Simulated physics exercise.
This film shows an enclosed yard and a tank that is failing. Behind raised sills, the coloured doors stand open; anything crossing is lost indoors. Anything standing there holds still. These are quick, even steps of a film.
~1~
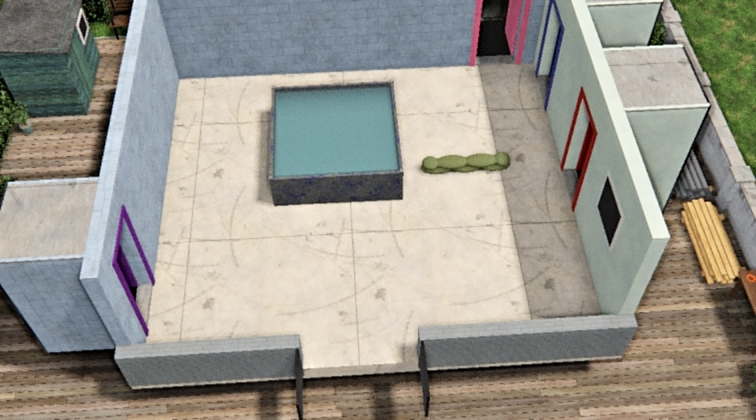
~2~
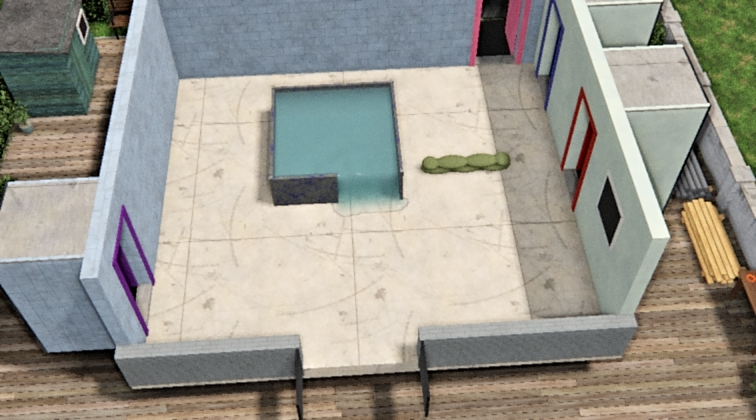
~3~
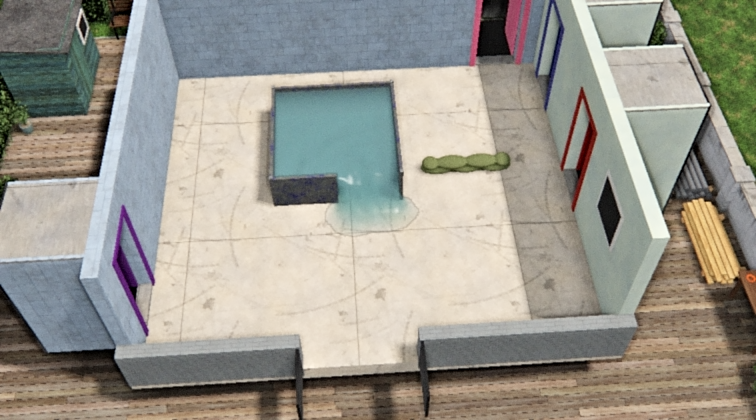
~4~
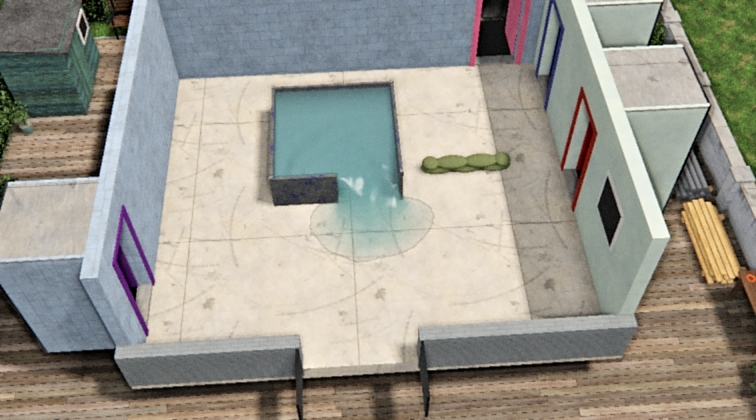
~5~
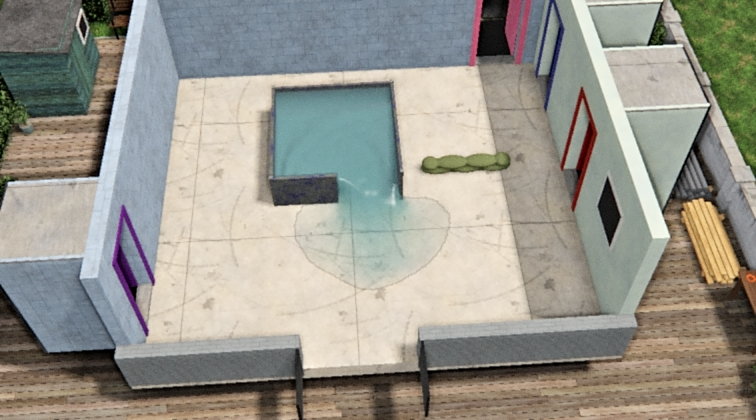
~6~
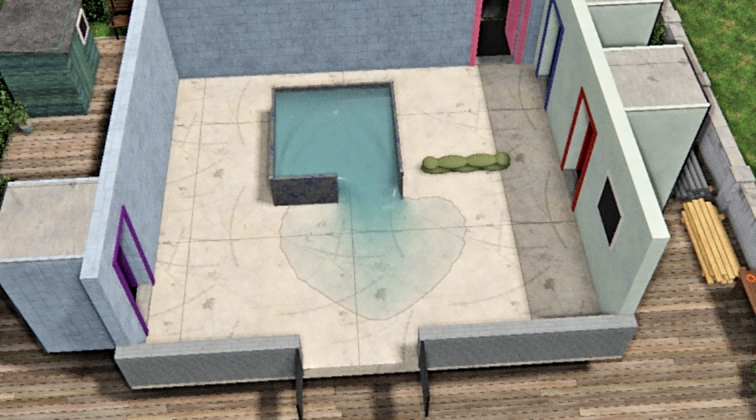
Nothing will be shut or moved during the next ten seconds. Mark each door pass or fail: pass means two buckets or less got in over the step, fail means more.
Red door - pass, pink door - fail, blue door - pass, purple door - pass.
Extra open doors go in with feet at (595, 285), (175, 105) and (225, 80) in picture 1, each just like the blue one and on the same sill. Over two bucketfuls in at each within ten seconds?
In order: Exceeds it, falls short, falls short.
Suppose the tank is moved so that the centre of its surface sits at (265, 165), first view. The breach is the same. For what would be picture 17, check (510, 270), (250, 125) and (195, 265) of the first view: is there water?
Log: No flood; no flood; no flood.
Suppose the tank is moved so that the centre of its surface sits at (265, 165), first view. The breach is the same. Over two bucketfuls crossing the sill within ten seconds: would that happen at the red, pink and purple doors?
Lab note - red door remains within bounds; pink door remains within bounds; purple door breaks the limit.
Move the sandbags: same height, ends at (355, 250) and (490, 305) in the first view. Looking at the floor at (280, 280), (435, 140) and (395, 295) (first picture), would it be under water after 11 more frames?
Spot one: Drenched; spot two: Still bare; spot three: Drenched.
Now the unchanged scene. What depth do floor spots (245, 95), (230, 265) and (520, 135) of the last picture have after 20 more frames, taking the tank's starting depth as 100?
Roughly 0 per cent, 0 per cent and 0 per cent.
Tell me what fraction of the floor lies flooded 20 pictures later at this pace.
My estimate is close to 35 per cent.
A moment on, water covers 25 % of the floor; the red door not reached, the pink door not reached, the blue door not reached, the purple door not reached.
Next, water covers 35 % of the floor; the red door not reached, the pink door not reached, the blue door not reached, the purple door not reached.
Then, water covers 35 % of the floor; the red door not reached, the pink door not reached, the blue door not reached, the purple door wet at the sill, nothing in.
Later, water covers 65 % of the floor; the red door wet at the sill, nothing in, the pink door under two buckets in, the blue door wet at the sill, nothing in, the purple door wet at the sill, nothing in.
In the end, water covers 90 % of the floor; the red door wet at the sill, nothing in, the pink door far over two buckets in, the blue door wet at the sill, nothing in, the purple door wet at the sill, nothing in.
